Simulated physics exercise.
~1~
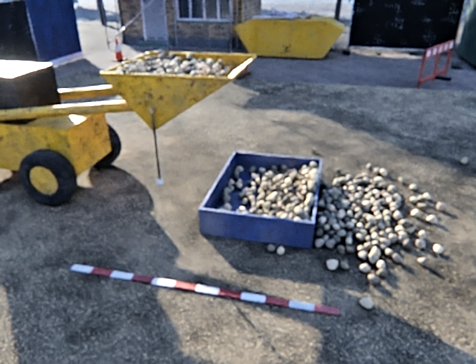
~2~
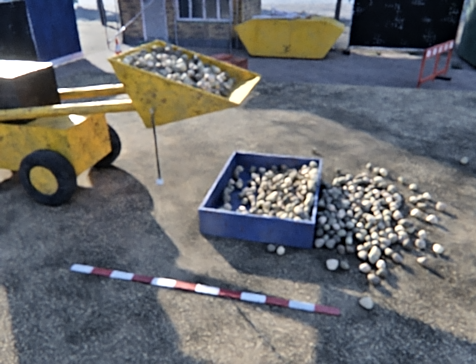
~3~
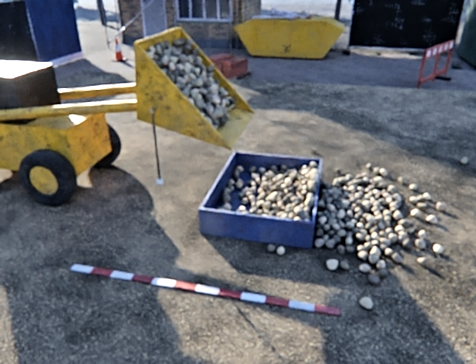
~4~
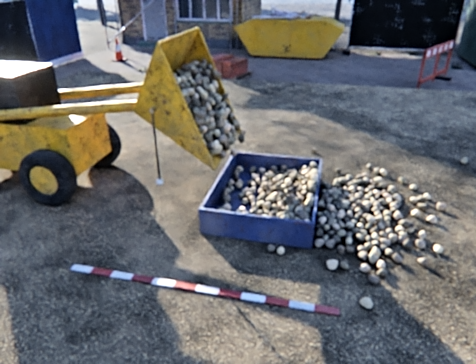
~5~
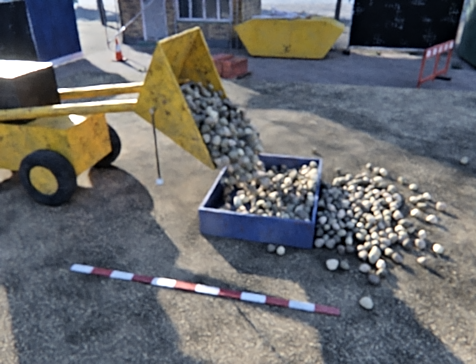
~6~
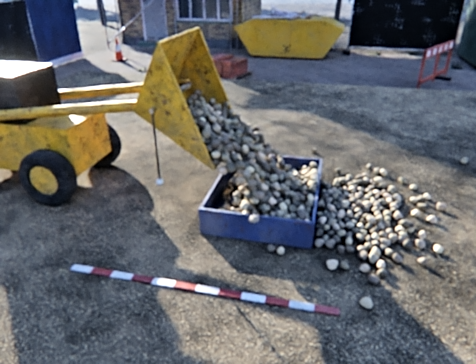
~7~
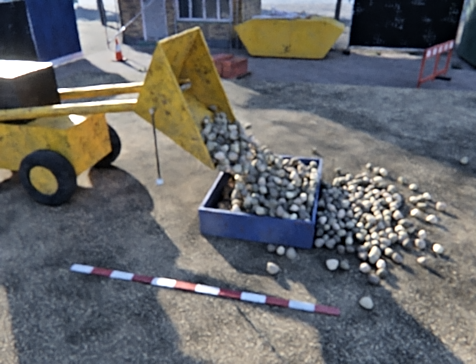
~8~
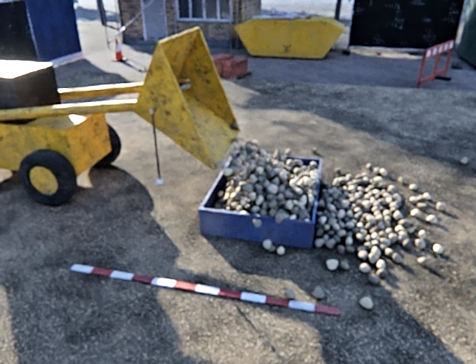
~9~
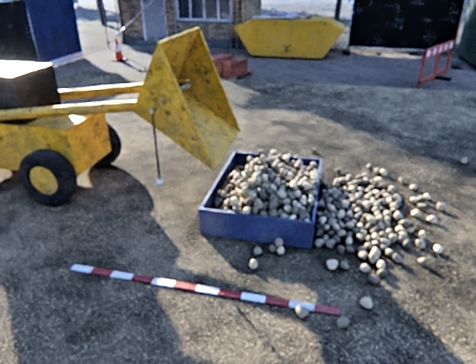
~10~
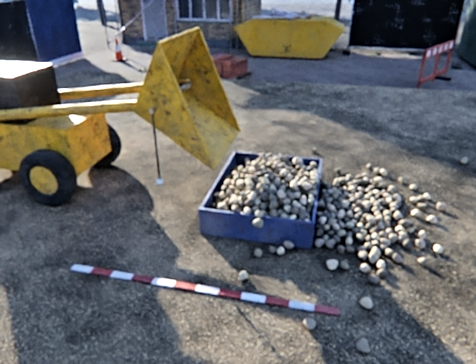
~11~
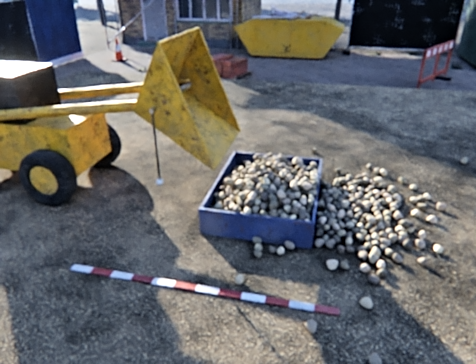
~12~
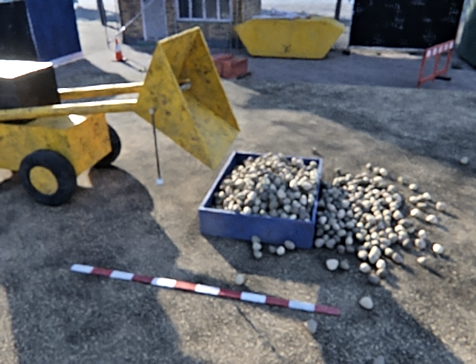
A yellow loader tipped its bucket of rounded stones toward a blue bin already partly filled, and they poured out until the bucket was empty, leaving the bin heaped beside the earlier spill while a few stones rolled toward the red-and-white staff.
